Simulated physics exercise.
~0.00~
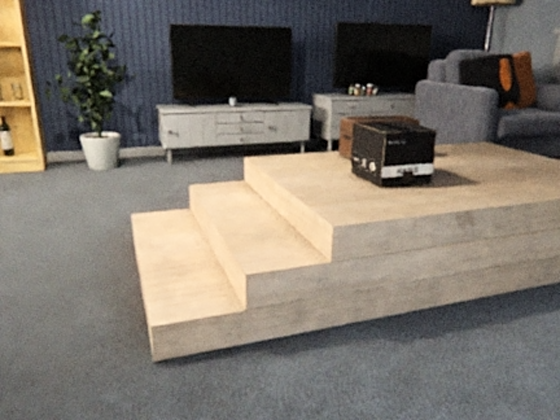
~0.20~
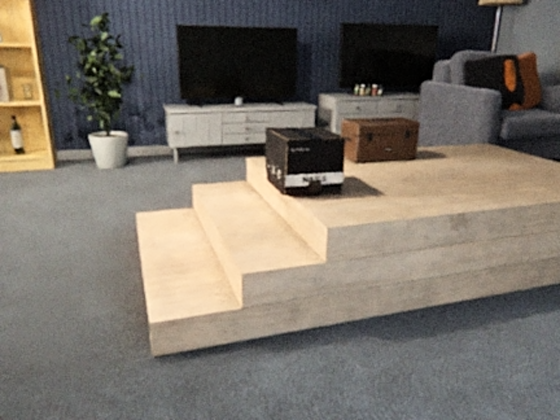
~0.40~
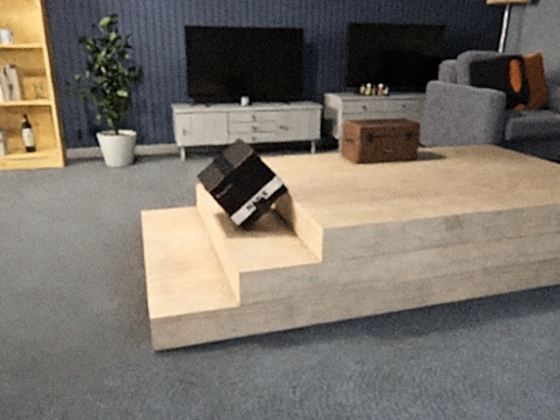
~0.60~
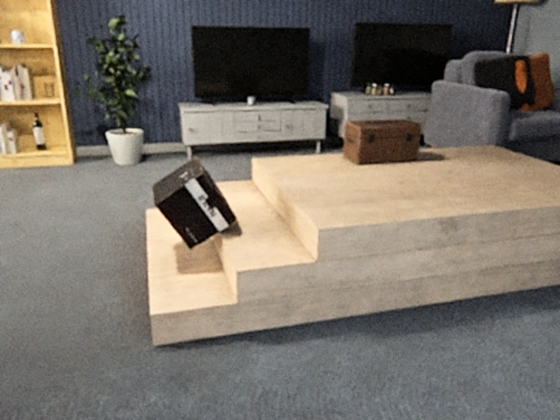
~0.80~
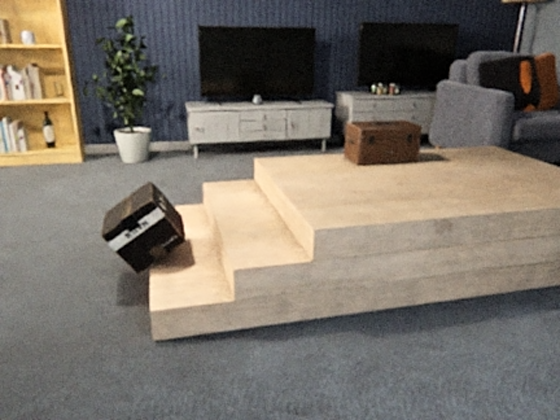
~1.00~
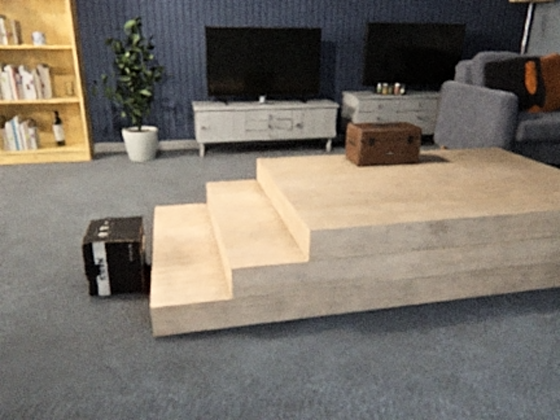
A black box slides left along the top of a pale wooden landing with three steps, passing in front of a brown toolbox. It reaches the edge and tips over it, tilting as it drops onto the step below. Still turning, it tumbles on down to the left, over the lowest step and off its outer side. The box comes to rest on the grey carpet beside the bottom step, while the brown toolbox stays in its place on the landing. Behind them are two televisions on cabinets, a potted plant and a grey sofa, and the view drifts slightly sideways.
